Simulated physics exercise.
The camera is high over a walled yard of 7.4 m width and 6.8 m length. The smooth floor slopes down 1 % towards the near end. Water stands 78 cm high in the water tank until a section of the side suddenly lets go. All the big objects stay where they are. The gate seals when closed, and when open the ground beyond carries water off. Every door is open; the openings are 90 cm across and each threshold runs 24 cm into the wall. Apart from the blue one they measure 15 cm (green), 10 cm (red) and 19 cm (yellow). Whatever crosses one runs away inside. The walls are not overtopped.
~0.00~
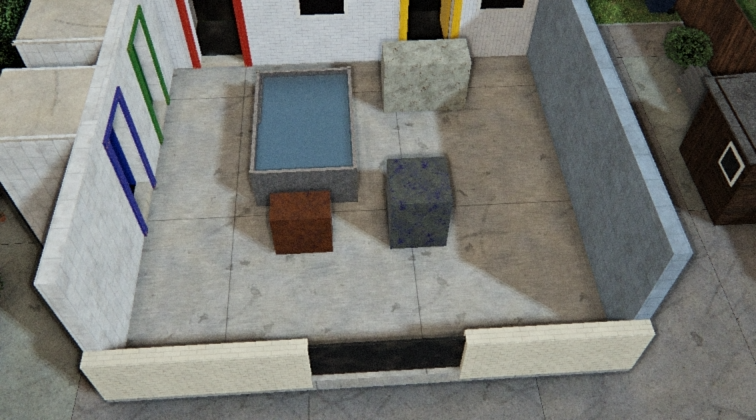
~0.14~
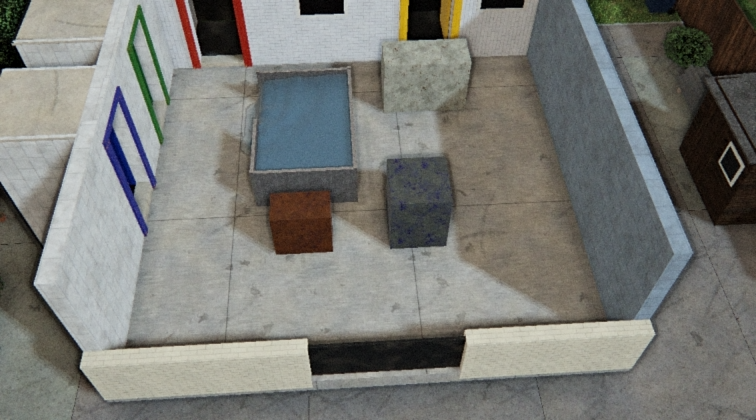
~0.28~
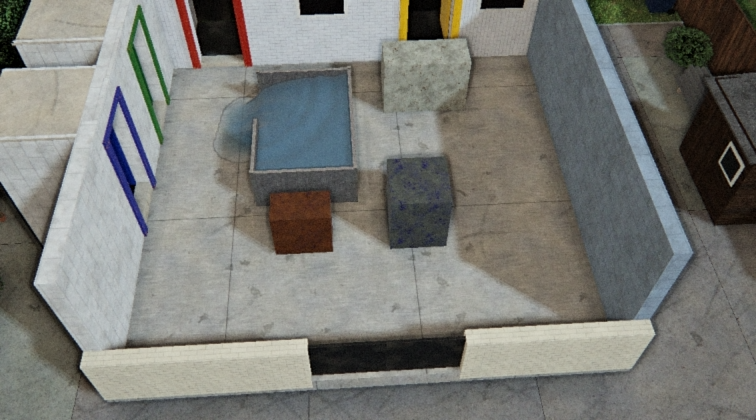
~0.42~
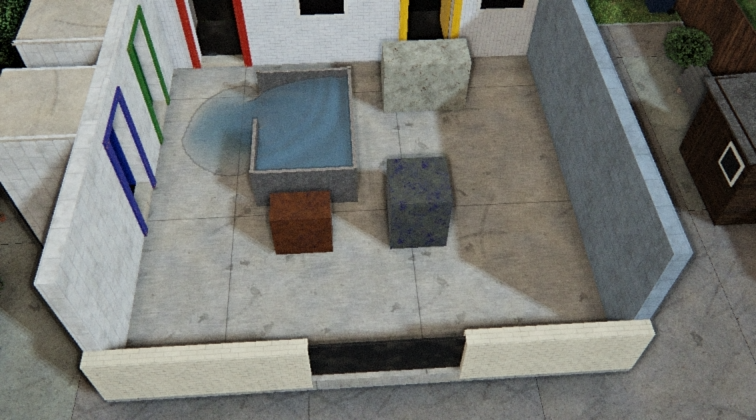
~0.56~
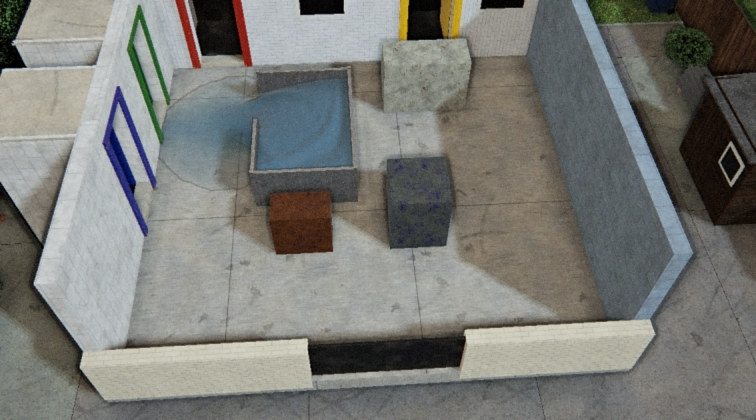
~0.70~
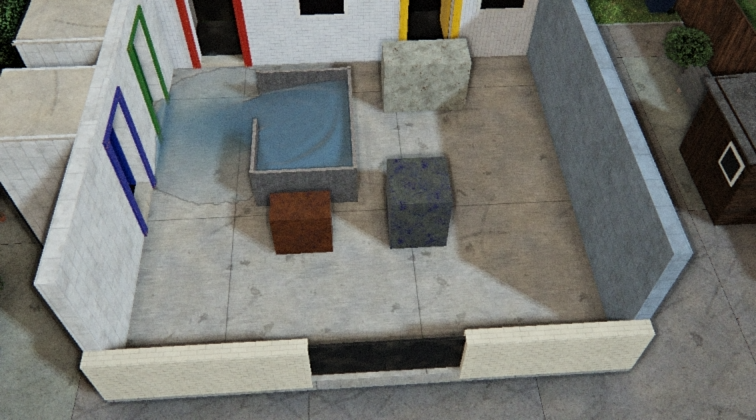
Walled yard with coloured doorways, water pouring from the left side of a grey tank and spreading across the pale floor.
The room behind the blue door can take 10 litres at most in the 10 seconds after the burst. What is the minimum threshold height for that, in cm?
Some 10.5 cm above the ground.
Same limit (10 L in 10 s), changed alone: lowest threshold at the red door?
About 23 cm at red.
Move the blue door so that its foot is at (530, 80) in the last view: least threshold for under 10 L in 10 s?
About 8.5 cm.
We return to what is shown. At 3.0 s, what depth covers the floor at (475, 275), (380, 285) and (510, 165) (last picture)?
About 0, 0 and 0 cm.
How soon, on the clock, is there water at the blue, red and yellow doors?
Arrival: Blue 0.9 s, red 0.8 s, yellow 3.6 s.
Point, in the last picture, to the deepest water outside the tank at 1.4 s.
Near (174, 72).
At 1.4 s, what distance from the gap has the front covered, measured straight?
Some 3.6 m out.
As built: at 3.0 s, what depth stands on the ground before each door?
In cm: Green 33, blue 11, red 20, yellow 0.
After 1.4 s water covers 15 % of the floor, deepest (55 cm) near (174, 72); 15 cm at the blue door, 0 litres in over its 20 cm threshold.
After 3.0 s water covers 35 % of the floor, deepest (33 cm) near (164, 129); 11 cm at the blue door, 0 litres in over its 20 cm threshold.
After 10.0 s water covers 90 % of the floor, deepest (10 cm) near (592, 349); 5 cm at the blue door, 0 litres in over its 20 cm threshold.
At the blue door as built, the water arrived by 0.9 s and peaked near 15 cm at 1.4 s.
Run again over the same 10 s with other heights there, 17 litres in over 9 cm, 5 litres over 12 cm. The limit of 10 litres is kept from about 10.5 cm up.
